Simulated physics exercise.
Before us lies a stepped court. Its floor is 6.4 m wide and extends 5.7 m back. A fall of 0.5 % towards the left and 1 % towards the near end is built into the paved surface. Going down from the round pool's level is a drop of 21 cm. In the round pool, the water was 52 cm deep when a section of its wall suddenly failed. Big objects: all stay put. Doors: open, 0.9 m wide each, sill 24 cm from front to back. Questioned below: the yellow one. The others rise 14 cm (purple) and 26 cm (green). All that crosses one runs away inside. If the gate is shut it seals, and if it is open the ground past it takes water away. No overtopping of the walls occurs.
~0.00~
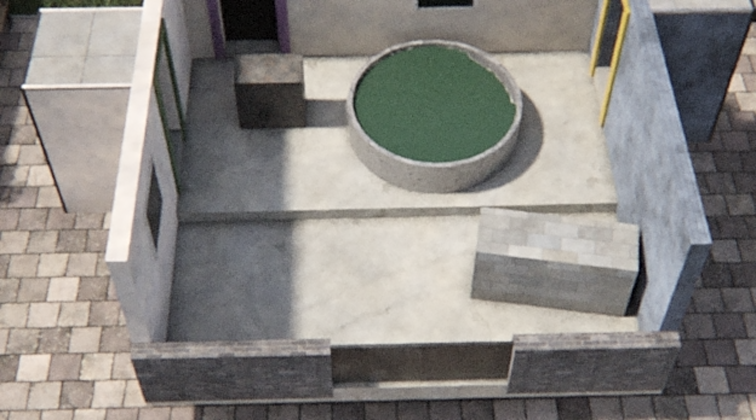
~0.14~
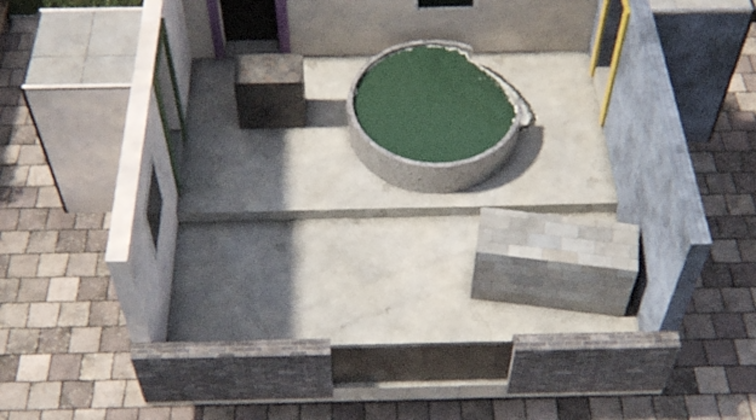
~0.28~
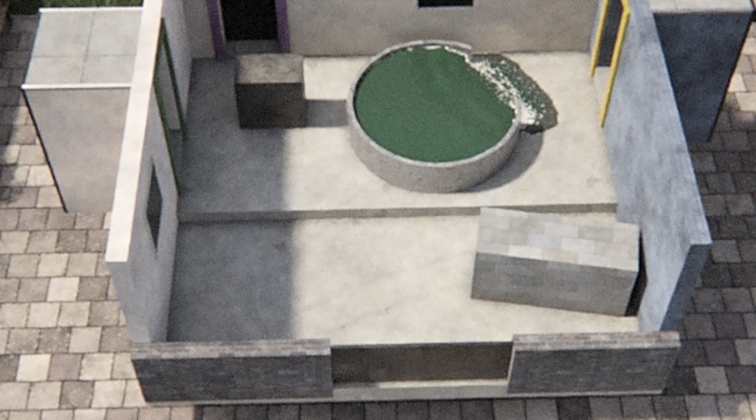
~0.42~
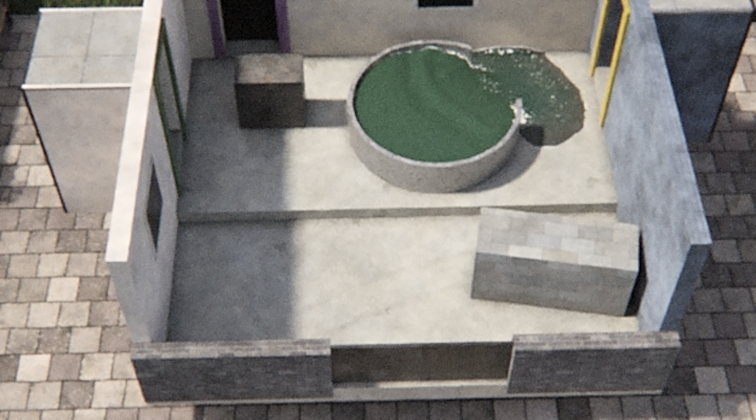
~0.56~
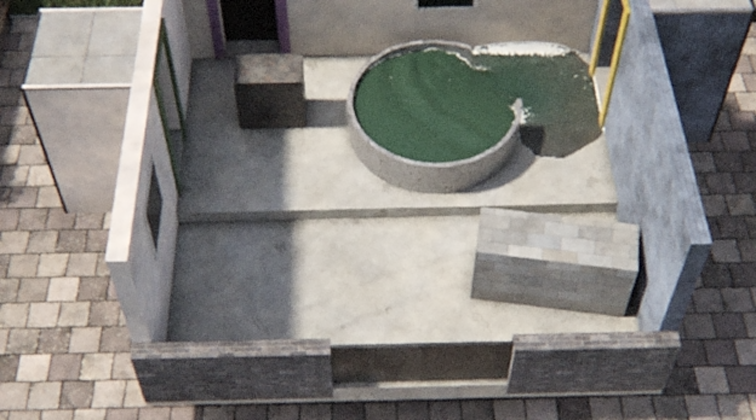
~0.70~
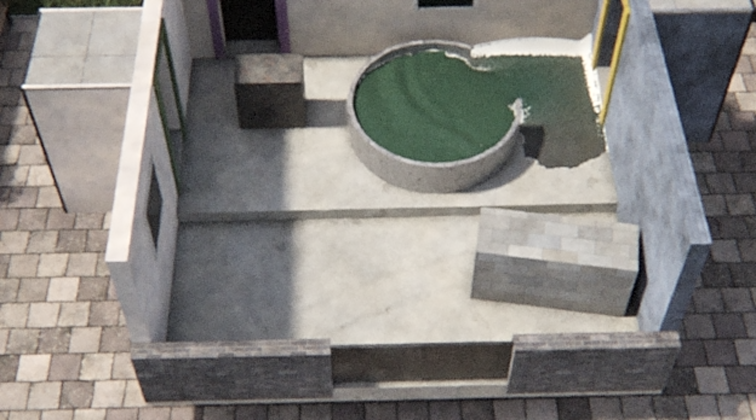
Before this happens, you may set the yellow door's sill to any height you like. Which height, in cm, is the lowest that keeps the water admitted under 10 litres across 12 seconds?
Close to 32 cm.
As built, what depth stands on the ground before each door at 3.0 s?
Lab note, cm: Yellow 30; purple 0; green 0.
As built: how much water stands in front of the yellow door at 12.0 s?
About 8.0 centimetres deep.
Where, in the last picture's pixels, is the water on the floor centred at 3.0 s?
It lies near (484, 123) in the last picture.
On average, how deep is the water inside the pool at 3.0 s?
On average, around 26 cm.
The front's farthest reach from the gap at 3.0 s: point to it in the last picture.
The farthest wet point is roughly at (635, 341) in the last view.
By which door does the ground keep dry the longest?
Last: Green.
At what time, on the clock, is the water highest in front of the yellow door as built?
Around 1.6 s, give or take.
After 1.4 s water covers 10 % of the floor, deepest (46 cm) near (584, 54); 35 cm at the yellow door, 3 litres in over its 24 cm sill.
After 3.0 s water covers 30 % of the floor, deepest (31 cm) near (587, 70); 30 cm at the yellow door, 55 litres in over its 24 cm sill.
After 12.0 s water covers 85 % of the floor, deepest (18 cm) near (165, 365); 8 cm at the yellow door, 64 litres in over its 24 cm sill.
At the yellow door as built, the water arrived by 0.6 s and peaked near 36 cm at 1.6 s.
With a sill of 28 cm, 30 litres would have come in within the 12 s; with 38 cm, 1 litre. So under 10 litres takes about 32 cm.
